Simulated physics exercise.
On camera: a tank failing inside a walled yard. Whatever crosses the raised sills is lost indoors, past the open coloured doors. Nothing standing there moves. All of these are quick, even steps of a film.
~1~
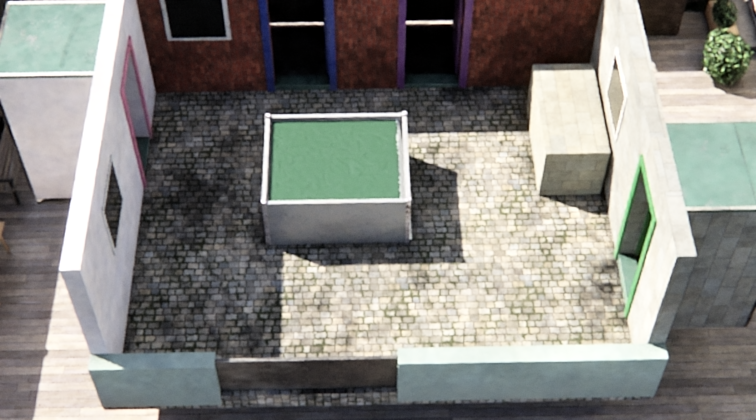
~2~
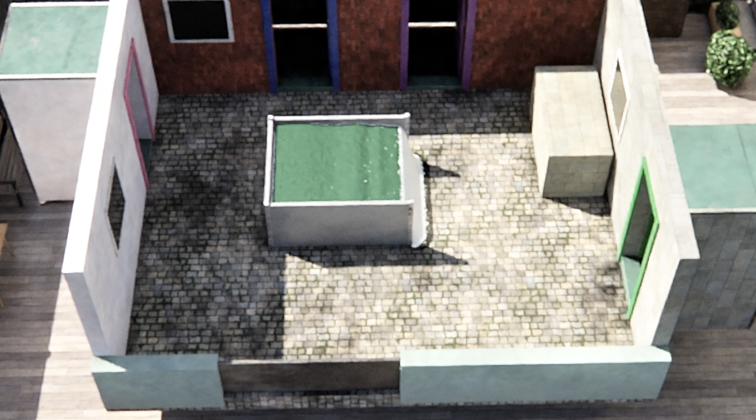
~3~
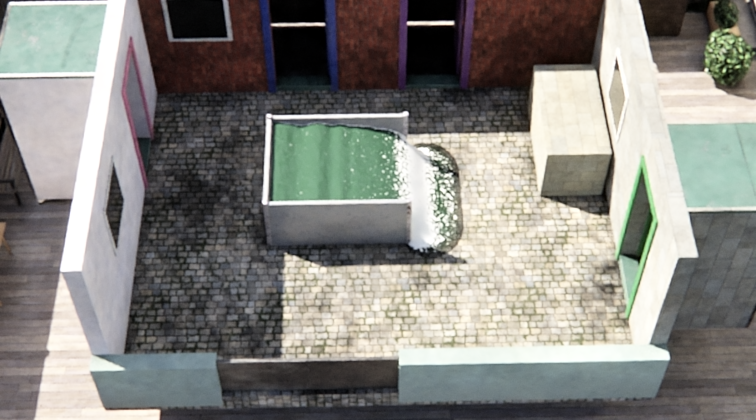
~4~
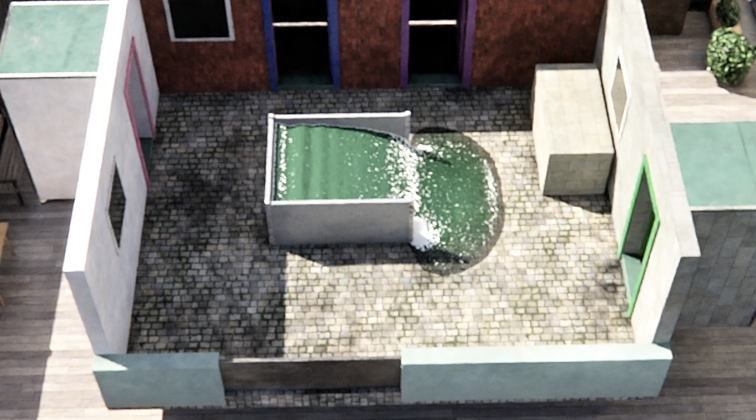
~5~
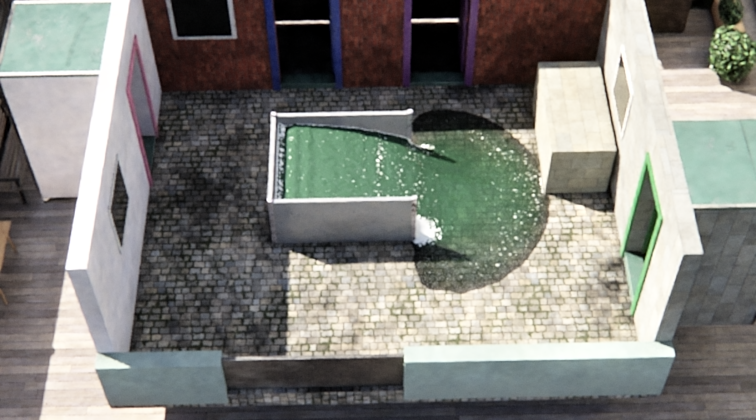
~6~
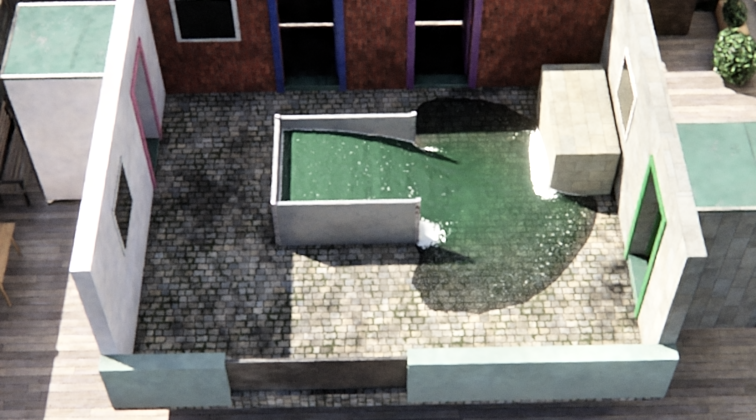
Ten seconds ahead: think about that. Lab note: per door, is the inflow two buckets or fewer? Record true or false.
Blue door true; pink door false; purple door false; green door false.
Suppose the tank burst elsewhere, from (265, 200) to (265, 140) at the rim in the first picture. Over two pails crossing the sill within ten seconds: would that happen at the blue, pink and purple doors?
Going door by door: The blue door stays safe, the pink door gets too much, and the purple door stays safe.
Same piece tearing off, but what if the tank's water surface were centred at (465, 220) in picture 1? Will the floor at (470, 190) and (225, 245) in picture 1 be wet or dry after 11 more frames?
Spot one ends up sodden, spot two left untouched.
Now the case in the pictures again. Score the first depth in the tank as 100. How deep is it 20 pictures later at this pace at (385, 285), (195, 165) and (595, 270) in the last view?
I'd say around 2 per cent, then 0 per cent, then 18 per cent.
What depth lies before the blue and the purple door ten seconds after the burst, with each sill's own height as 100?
Some 80 percent and then some 70 percent.
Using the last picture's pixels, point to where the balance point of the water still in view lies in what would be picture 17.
Somewhere around (488, 202) in the last view.
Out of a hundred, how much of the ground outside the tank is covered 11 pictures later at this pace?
Close to 40 %.
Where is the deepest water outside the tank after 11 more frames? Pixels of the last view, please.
It should be roughly at (641, 360).
A moment on, water covers 35 % of the floor; the blue door not reached, the pink door not reached, the purple door wet at the sill, nothing in, the green door under two buckets in.
Next, water covers 40 % of the floor; the blue door not reached, the pink door not reached, the purple door under two buckets in, the green door over two buckets in.
Then, water covers 60 % of the floor; the blue door wet at the sill, nothing in, the pink door not reached, the purple door under two buckets in, the green door far over two buckets in.
Later, water covers 95 % of the floor; the blue door wet at the sill, nothing in, the pink door over two buckets in, the purple door over two buckets in, the green door far over two buckets in.
In the end, water covers 100 % of the floor; the blue door wet at the sill, nothing in, the pink door far over two buckets in, the purple door over two buckets in, the green door far over two buckets in.
